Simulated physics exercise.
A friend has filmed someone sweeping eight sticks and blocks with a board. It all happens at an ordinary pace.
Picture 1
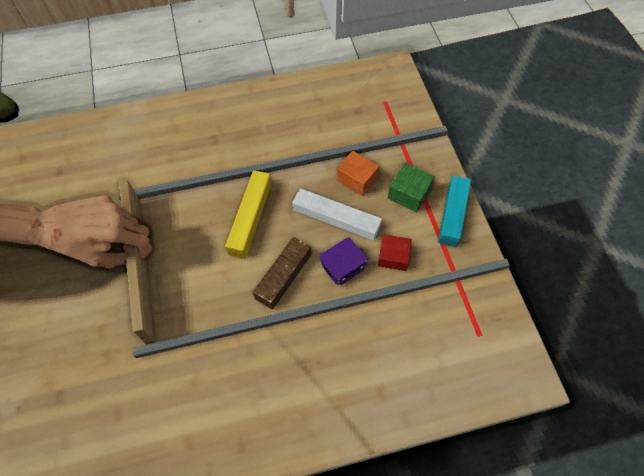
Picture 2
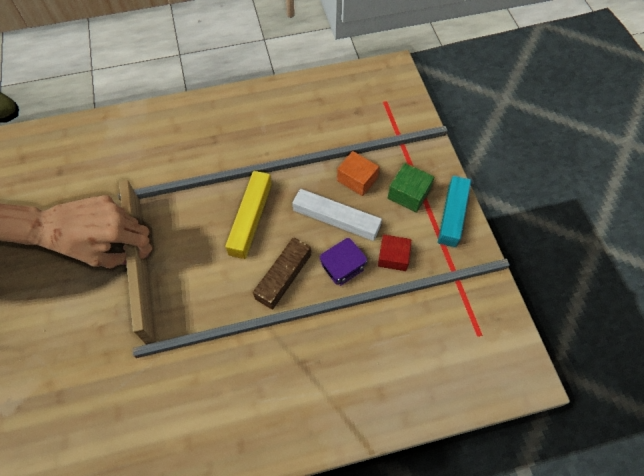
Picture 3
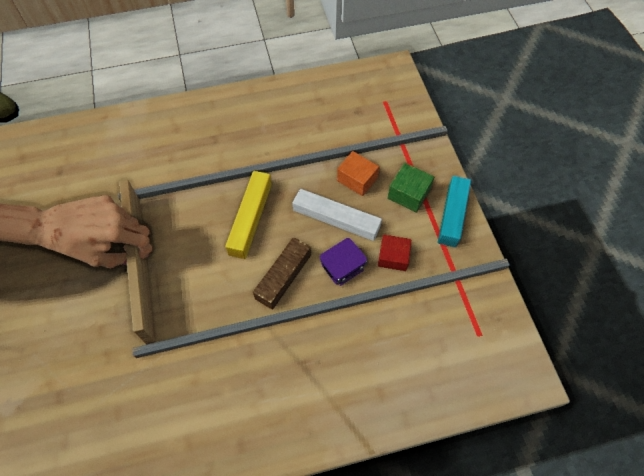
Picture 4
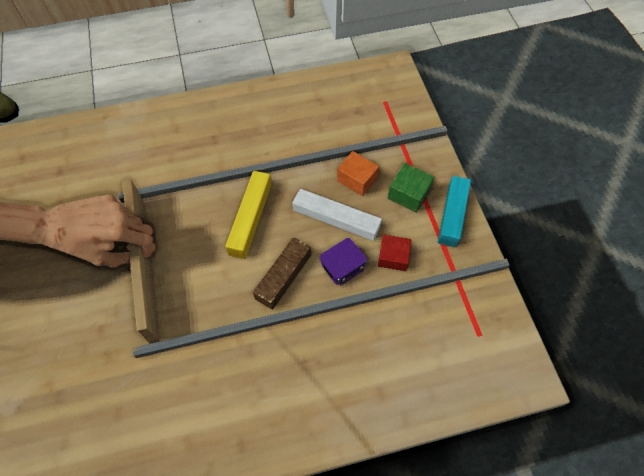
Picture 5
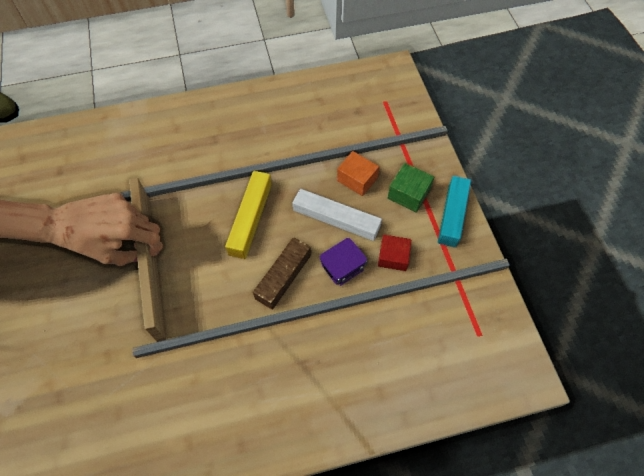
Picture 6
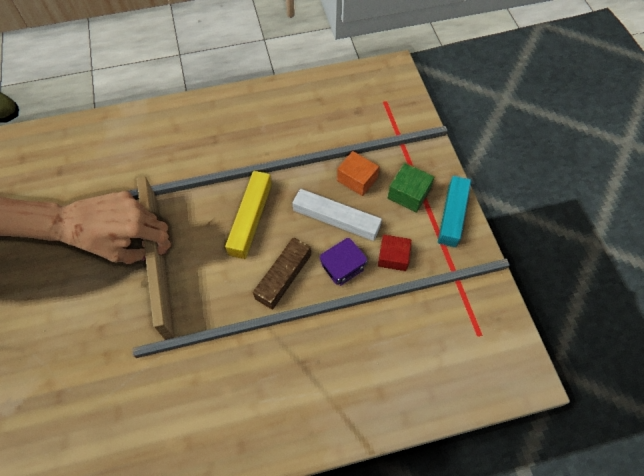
On a wooden table, a hand held a board upright behind scattered colourful sticks and blocks, then slid it slightly to the right between two rails, while the pieces stayed still.
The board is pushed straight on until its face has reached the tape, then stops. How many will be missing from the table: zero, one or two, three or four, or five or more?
Outcome: The number that fall off is three or four.
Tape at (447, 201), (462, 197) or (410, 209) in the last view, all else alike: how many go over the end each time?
The counts: 6, 7 and 2.
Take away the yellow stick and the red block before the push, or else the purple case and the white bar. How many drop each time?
The counts: 1 and 1.
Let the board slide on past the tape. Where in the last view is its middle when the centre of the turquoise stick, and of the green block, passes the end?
About (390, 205), and (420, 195) for the other.
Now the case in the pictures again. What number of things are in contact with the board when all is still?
In contact: 2.
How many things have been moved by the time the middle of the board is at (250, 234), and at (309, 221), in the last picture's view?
The counts are 2 and 5.
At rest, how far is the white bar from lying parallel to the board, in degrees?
Some 30 degrees.
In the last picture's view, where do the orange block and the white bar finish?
The orange block at (440, 144), the white bar at (471, 190).
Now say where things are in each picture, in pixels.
In the first frame, turquoise stick (455, 211); green block (411, 187); red block (395, 253); board (137, 259); tape (427, 205).
In the second frame, green block (411, 188); purple case (343, 263).
In the third frame, red block (395, 253); brown bar (283, 273).
In the fourth frame, turquoise stick (455, 211); yellow stick (250, 214).
In the fifth frame, green block (411, 188); board (147, 257).
In the sixth frame, turquoise stick (455, 211); green block (411, 188); red block (395, 253); board (155, 255); tape (427, 205).
A little later, none off yet; turquoise stick at rest near (455, 211); green block at rest near (411, 188); red block at rest near (395, 253).
When it is over, the number that fall off is three or four; down, red block, green block and turquoise stick.
